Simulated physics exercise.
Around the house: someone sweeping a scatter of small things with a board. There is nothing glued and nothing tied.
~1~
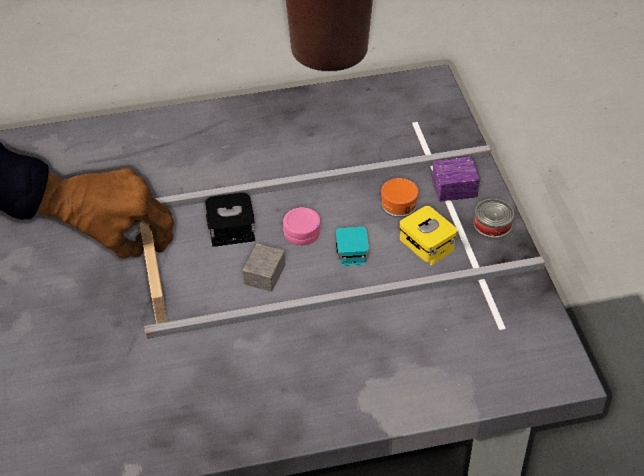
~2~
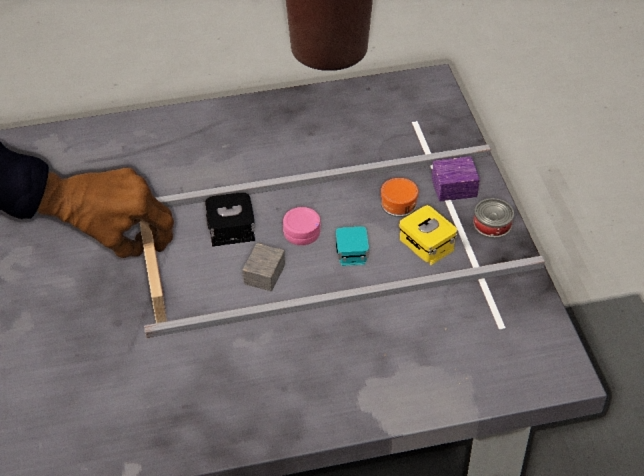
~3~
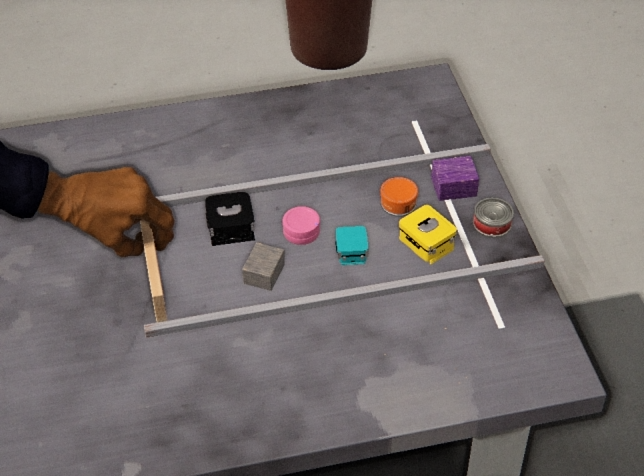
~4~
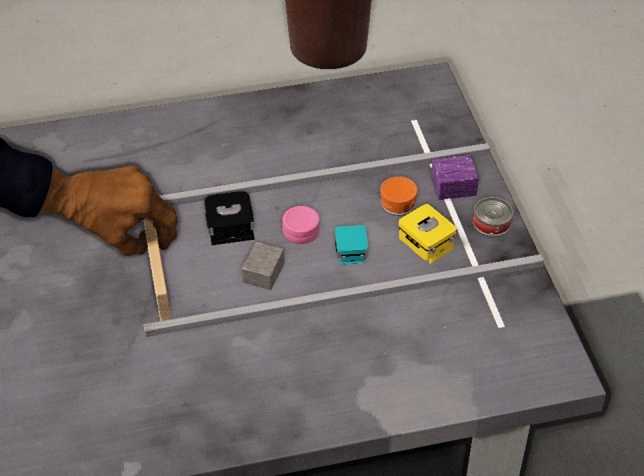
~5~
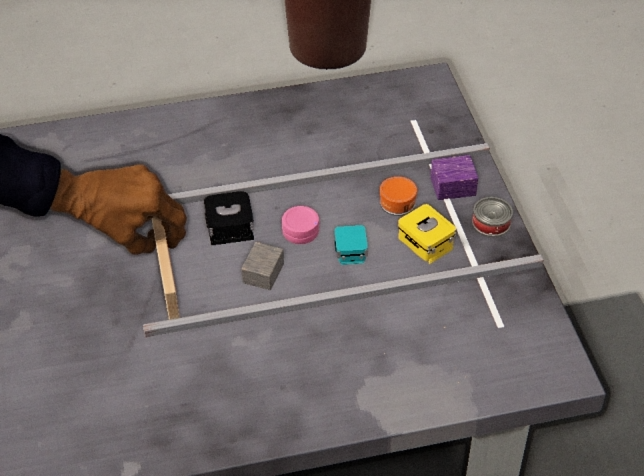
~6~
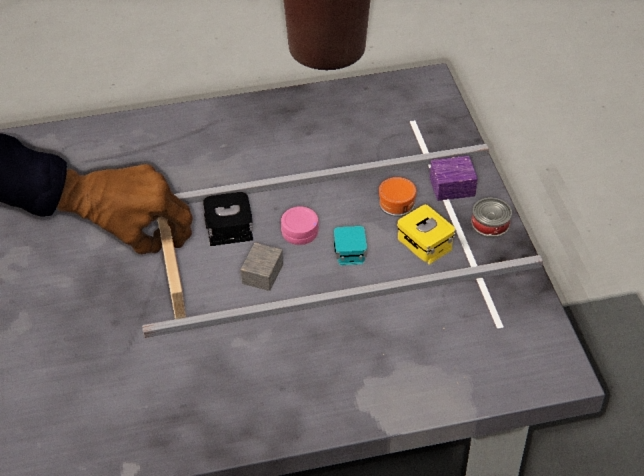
A hand holding a wooden board upright between two rails on a gray table stays nearly still, then slides it slightly right toward a black case, while the gray block, pink lid, turquoise case and other scattered items remain in place.
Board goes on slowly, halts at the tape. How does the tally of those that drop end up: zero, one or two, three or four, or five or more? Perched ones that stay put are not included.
So the count of drops is three to four.
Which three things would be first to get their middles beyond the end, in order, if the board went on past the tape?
Sequence: Red pot, purple block, yellow case.
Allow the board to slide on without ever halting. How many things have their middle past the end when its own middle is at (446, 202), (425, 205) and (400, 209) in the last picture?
Respectively, 3, 2 and 0.
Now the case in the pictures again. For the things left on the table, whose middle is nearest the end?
It's the orange tin that ends nearest.
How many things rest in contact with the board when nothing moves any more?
Well, it touches 2.
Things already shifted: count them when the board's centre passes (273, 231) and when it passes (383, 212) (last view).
3 at one spot and 8 at the other.
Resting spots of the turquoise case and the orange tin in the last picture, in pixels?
Going in order, first (507, 230) and next (502, 178).
Soon after, none off yet; red pot at rest near (491, 218); purple block at rest near (453, 178); yellow case at rest near (426, 235).
After that, none off yet; red pot at rest near (491, 218); purple block at rest near (453, 178); yellow case displaced a little near (452, 237).
In the end, the number that fall off is three or four; gone, yellow case, purple block and red pot.
